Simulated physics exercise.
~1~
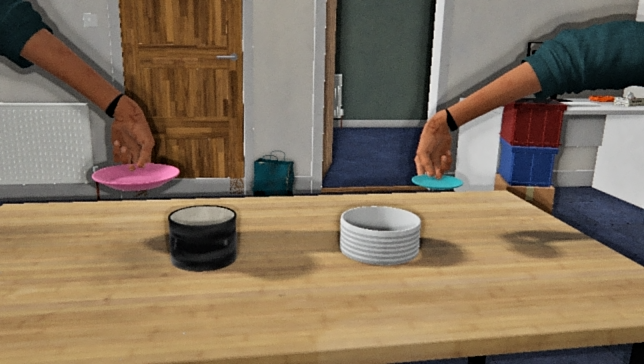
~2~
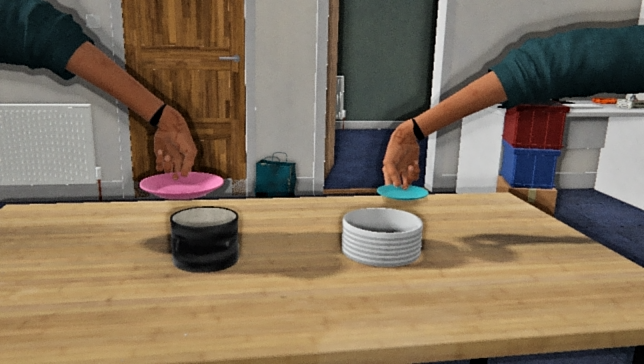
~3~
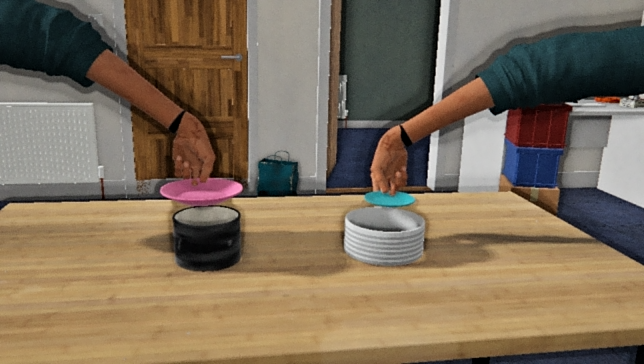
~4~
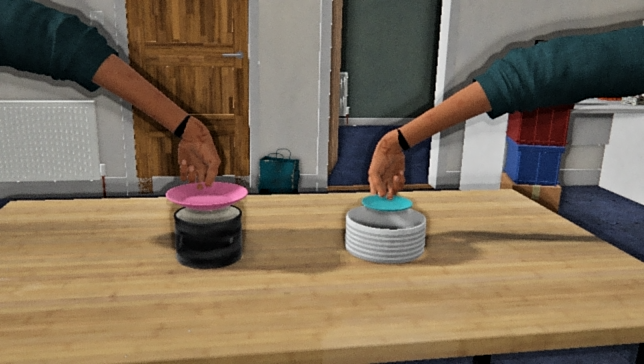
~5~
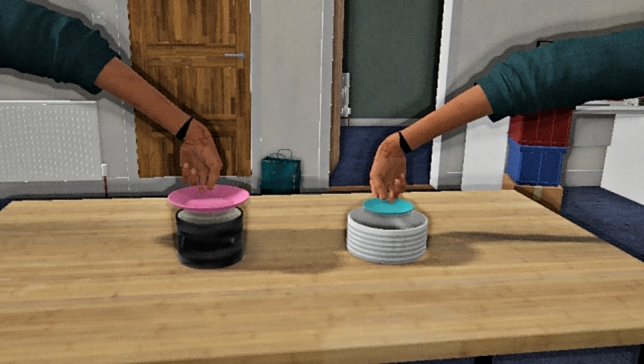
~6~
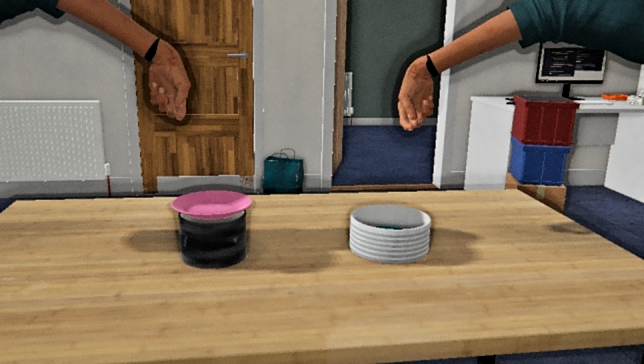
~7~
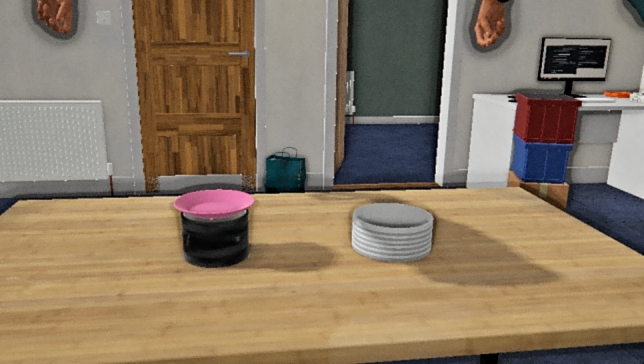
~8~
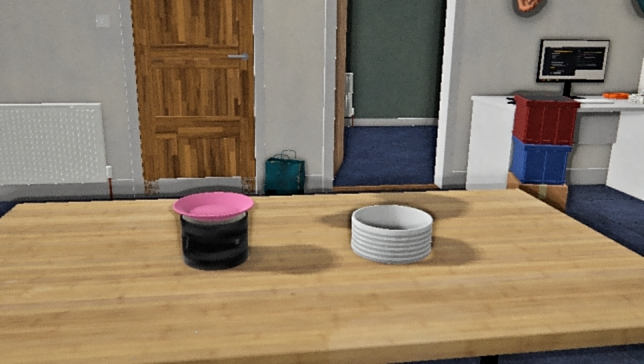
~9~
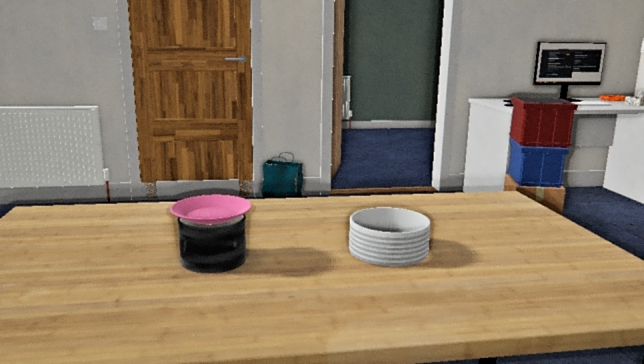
Two hands lowered a pink plate over a black pot on the left and a smaller turquoise plate over a white ribbed container on the right, then let go and withdrew; the turquoise one dropped inside while the pink one stayed resting on the rim.
